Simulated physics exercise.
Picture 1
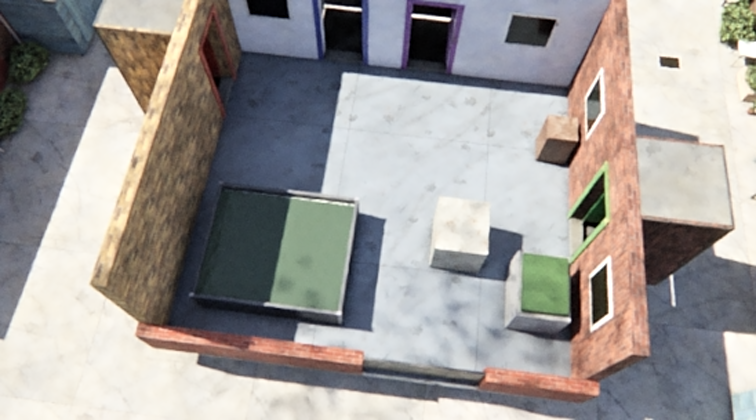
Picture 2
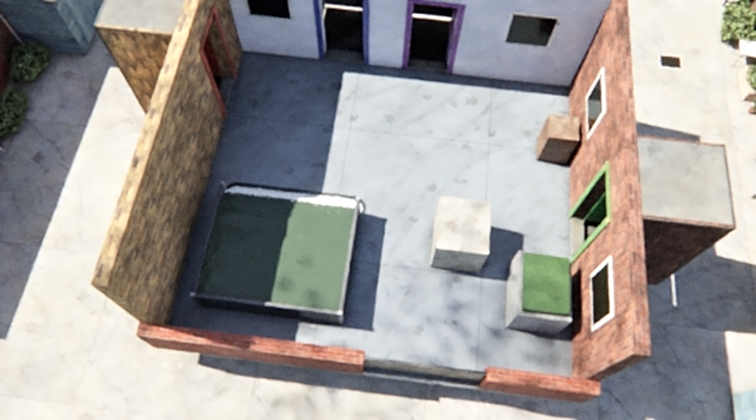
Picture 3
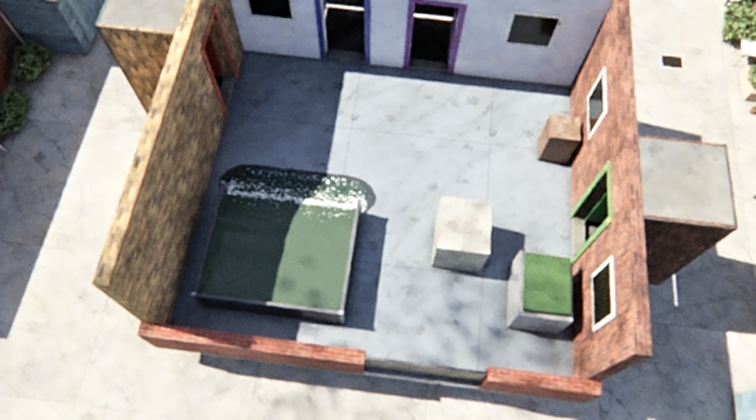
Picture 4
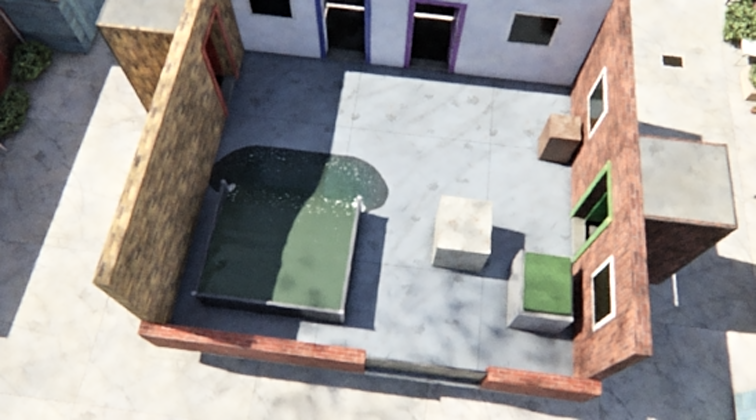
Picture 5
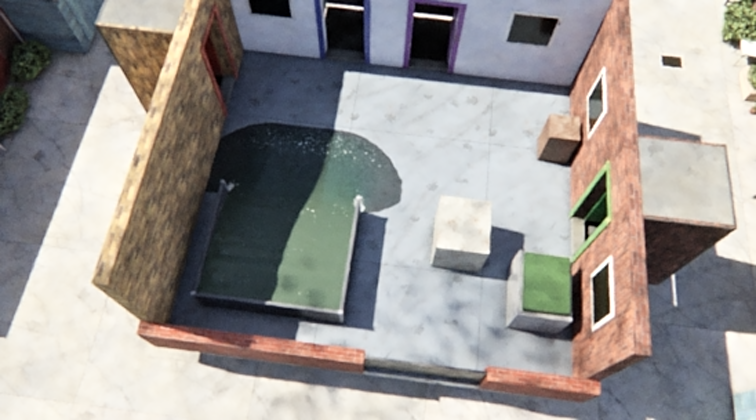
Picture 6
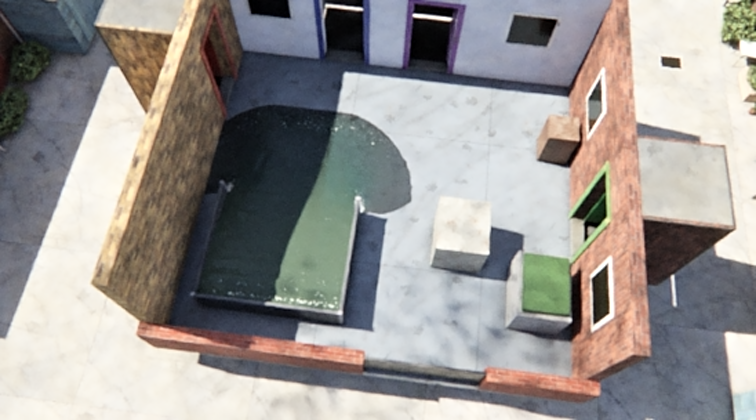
We see a walled yard from above, with a tank of dark green water standing still until its far side gives way; water pours out and spreads across the grey floor in a widening, rounded pool toward the doorways.
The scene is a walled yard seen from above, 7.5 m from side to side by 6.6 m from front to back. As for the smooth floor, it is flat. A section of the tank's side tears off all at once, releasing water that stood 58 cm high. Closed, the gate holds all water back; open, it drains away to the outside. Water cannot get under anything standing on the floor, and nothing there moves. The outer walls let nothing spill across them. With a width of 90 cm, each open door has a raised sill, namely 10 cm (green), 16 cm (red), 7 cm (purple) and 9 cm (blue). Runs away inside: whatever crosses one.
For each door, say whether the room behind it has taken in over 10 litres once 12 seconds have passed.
Green door: Above the limit, red door: Above the limit, purple door: Above the limit, blue door: Above the limit.
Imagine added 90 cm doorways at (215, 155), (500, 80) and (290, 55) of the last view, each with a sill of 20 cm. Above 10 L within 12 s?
Less, less, more.
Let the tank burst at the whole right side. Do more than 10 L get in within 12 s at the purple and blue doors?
Door purple goes beyond, door blue stays within.
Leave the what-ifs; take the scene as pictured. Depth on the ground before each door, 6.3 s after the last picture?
Depths in cm: Green 10, red 9, purple 7, blue 9.
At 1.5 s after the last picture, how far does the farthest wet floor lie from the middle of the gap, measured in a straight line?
It comes to some 4.8 metres.
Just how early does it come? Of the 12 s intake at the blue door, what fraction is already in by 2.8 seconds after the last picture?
By then it's near 75% of the total.
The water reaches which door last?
Last: Green.
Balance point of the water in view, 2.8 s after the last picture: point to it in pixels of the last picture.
Around (319, 140).
Then, 0.7 s after the last picture water covers 35 % of the floor and is deepest (29 cm) near (313, 62); green door not reached, red door 9 cm at the sill, 0 L in, purple door not reached, blue door 16 cm at the sill, 11 L in.
Then, 1.5 s after the last picture water covers 45 % of the floor and is deepest (44 cm) near (255, 68); green door not reached, red door 15 cm at the sill, 0 L in, purple door 16 cm at the sill, 5 L in, blue door 31 cm at the sill, 113 L in.
Then, 2.8 s after the last picture water covers 50 % of the floor and is deepest (28 cm) near (234, 86); green door not reached, red door 26 cm at the sill, 19 L in, purple door 16 cm at the sill, 55 L in, blue door 26 cm at the sill, 280 L in.
Then, 6.3 s after the last picture water covers 75 % of the floor and is deepest (20 cm) near (559, 137); green door 10 cm at the sill, 0 L in, red door 9 cm at the sill, 46 L in, purple door 7 cm at the sill, 96 L in, blue door 9 cm at the sill, 374 L in.
Then, 11.3 s after the last picture water covers 100 % of the floor and is deepest (12 cm) near (568, 190); green door 11 cm at the sill, 39 L in, red door 4 cm at the sill, 46 L in, purple door 7 cm at the sill, 105 L in, blue door 6 cm at the sill, 374 L in.
